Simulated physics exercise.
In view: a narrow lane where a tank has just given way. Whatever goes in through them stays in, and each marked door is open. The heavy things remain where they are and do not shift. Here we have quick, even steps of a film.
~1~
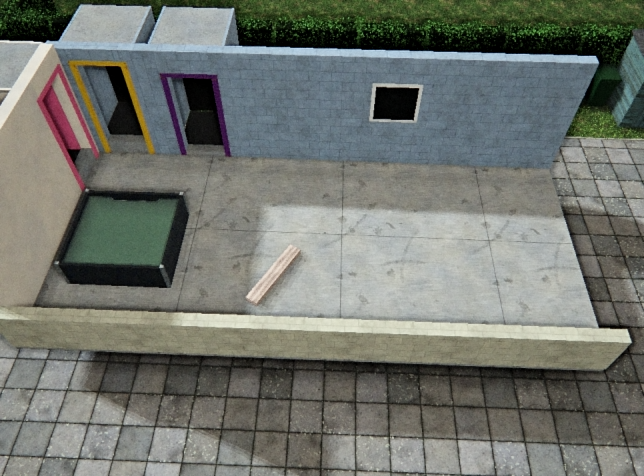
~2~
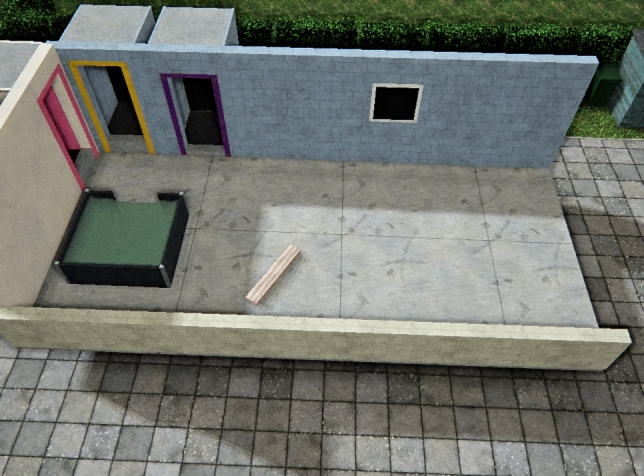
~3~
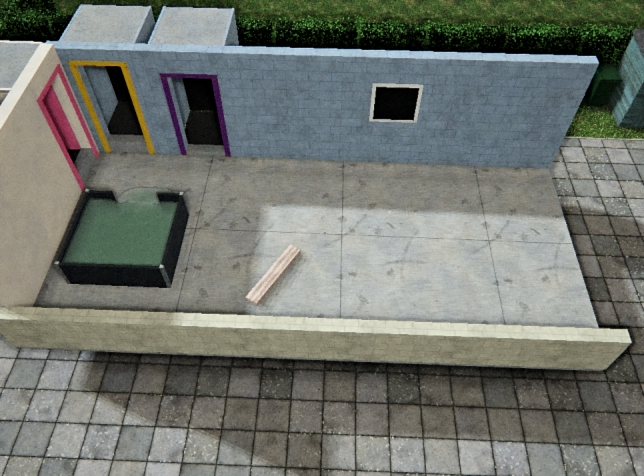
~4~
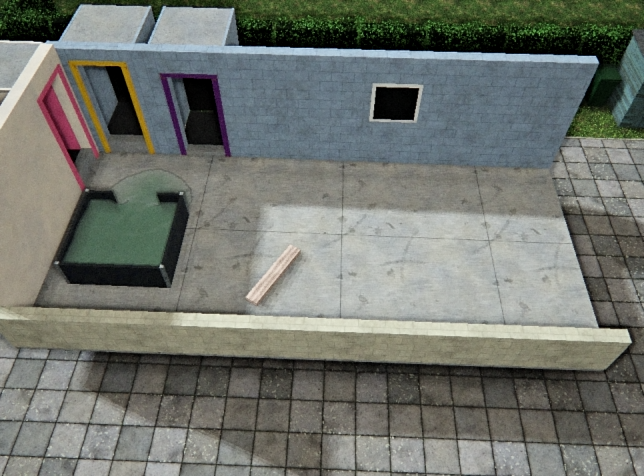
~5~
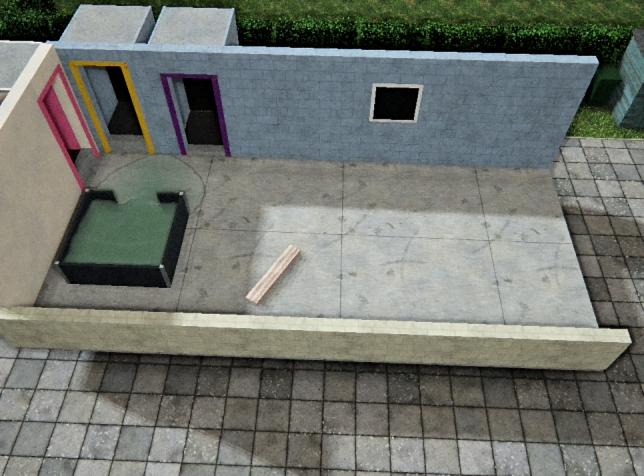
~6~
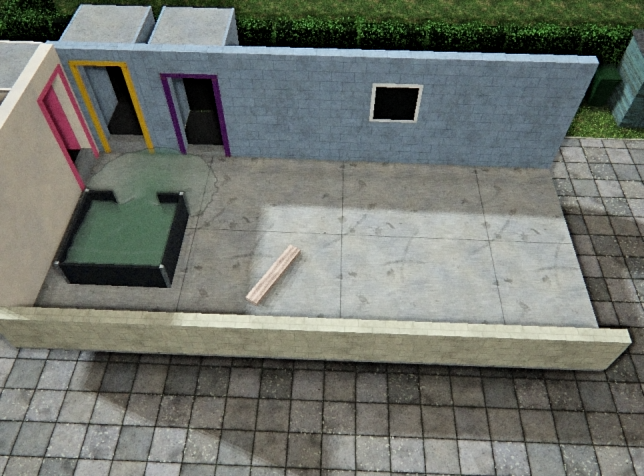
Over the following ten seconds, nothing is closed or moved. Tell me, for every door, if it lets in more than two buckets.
Outcome: The pink door will get two buckets at most, the yellow door will get two buckets at most, the purple door will get more than two buckets.
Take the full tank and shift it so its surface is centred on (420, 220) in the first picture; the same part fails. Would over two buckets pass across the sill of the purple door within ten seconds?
As I read it, the purple door falls short.
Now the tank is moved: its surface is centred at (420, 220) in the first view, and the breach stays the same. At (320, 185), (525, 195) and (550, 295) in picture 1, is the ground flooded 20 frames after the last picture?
Soaked, soaked, spared.
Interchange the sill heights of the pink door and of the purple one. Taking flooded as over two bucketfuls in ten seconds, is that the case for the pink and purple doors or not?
Well, the pink door breaks the cap, while the purple door comes in under the cap.
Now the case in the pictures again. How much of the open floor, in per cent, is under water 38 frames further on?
Around 65 in a hundred.
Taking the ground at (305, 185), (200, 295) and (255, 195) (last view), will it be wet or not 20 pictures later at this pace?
Lab note, in the order given: Wet through, unwetted, wet through.
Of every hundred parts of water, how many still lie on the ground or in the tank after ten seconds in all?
About 82 per cent.
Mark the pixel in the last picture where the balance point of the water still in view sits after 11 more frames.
The spot I would choose is (147, 212).
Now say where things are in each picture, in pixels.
The first picture shows the tank at (124, 230) is whole and still.
In the second picture, water pours out on the tank's far side and has run to a hidden place.
In the third picture, water pours out on the tank's far side and has run to (167, 192).
In the fourth picture, water pours out on the tank's far side and has run to (167, 174).
In the fifth picture, water pours out on the tank's far side and has run to (164, 155).
In the sixth picture, the front is at (196, 156), out from the gap on the tank's far side.
A moment on, water covers 10 % of the floor; the pink door wet at the sill, nothing in, the yellow door wet at the sill, nothing in, the purple door under two buckets in.
Next, water covers 15 % of the floor; the pink door wet at the sill, nothing in, the yellow door wet at the sill, nothing in, the purple door over two buckets in.
Then, water covers 35 % of the floor; the pink door wet at the sill, nothing in, the yellow door wet at the sill, nothing in, the purple door over two buckets in.
Later, water covers 65 % of the floor; the pink door wet at the sill, nothing in, the yellow door wet at the sill, nothing in, the purple door far over two buckets in.
In the end, water covers 90 % of the floor; the pink door wet at the sill, nothing in, the yellow door wet at the sill, nothing in, the purple door far over two buckets in.
